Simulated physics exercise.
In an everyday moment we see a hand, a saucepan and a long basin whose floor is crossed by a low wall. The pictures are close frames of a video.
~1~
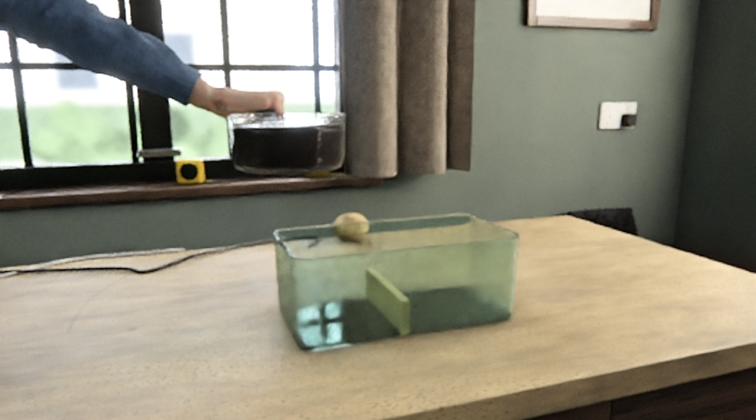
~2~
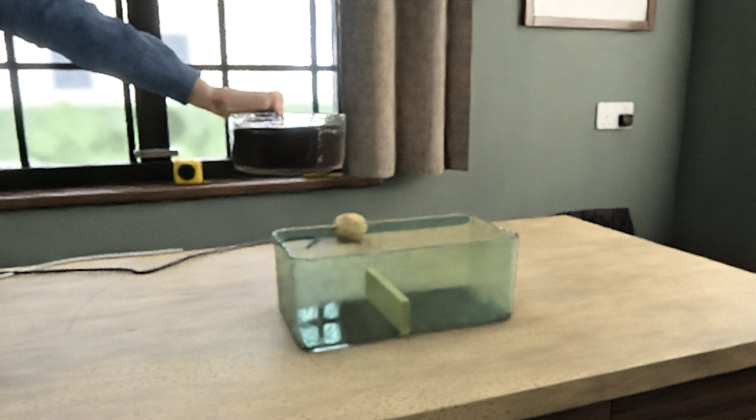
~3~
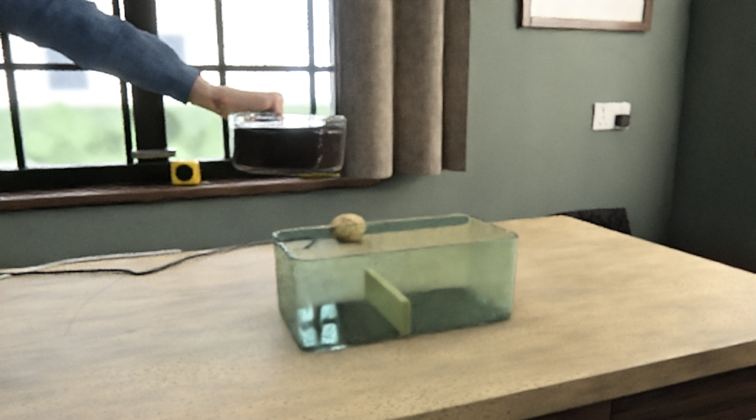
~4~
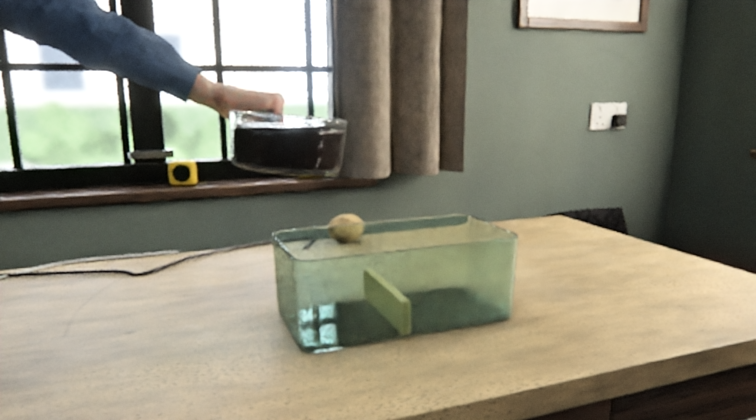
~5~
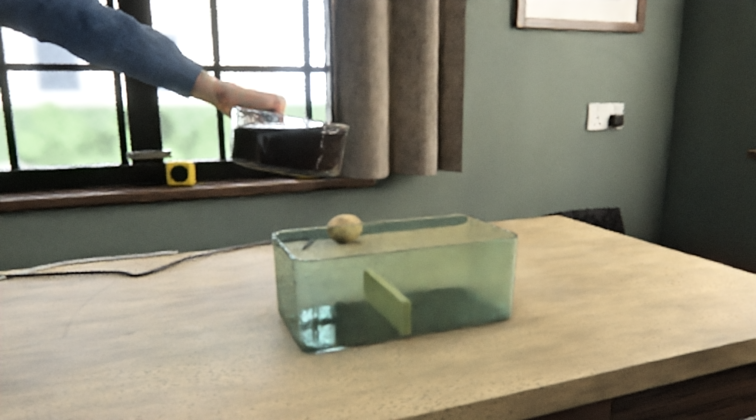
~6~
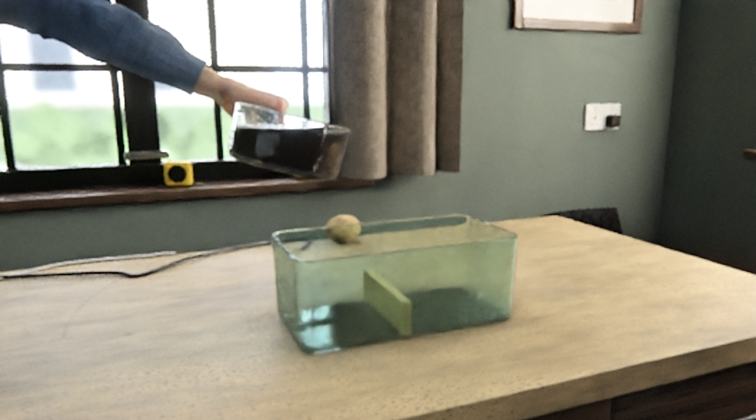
Above a long basin on a wooden table, a hand gradually tilts a glass saucepan rightward.
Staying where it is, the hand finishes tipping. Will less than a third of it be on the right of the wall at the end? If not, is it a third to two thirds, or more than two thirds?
No, a third to two thirds.
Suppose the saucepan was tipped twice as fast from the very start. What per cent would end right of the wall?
Roughly 45 percent.
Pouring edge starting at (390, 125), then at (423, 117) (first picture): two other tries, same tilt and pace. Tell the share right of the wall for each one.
Around 95 percent first, around 95 percent second.
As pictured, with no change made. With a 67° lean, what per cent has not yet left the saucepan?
It still holds close to 40 per cent at that lean.
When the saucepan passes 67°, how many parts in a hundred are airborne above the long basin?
Around 30 in a hundred.
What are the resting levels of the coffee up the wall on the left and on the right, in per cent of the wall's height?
It settles around 30 on the left side and around 40 on the right side.
A moment on, the tilt is 67° and 39 per cent is still to pour, 5 is left of the wall and 23 right of it.
Next, the tilt is 100° and 6 per cent is still to pour, 29 is left of the wall and 60 right of it.
Then the tilt is 109° and 0 per cent is still to pour, 39 is left of the wall and 60 right of it.
Later the tilt is 109° and 0 per cent is still to pour, 39 is left of the wall and 60 right of it.
At rest 39 per cent lies left of the wall, 60 right of it and 1 outside.
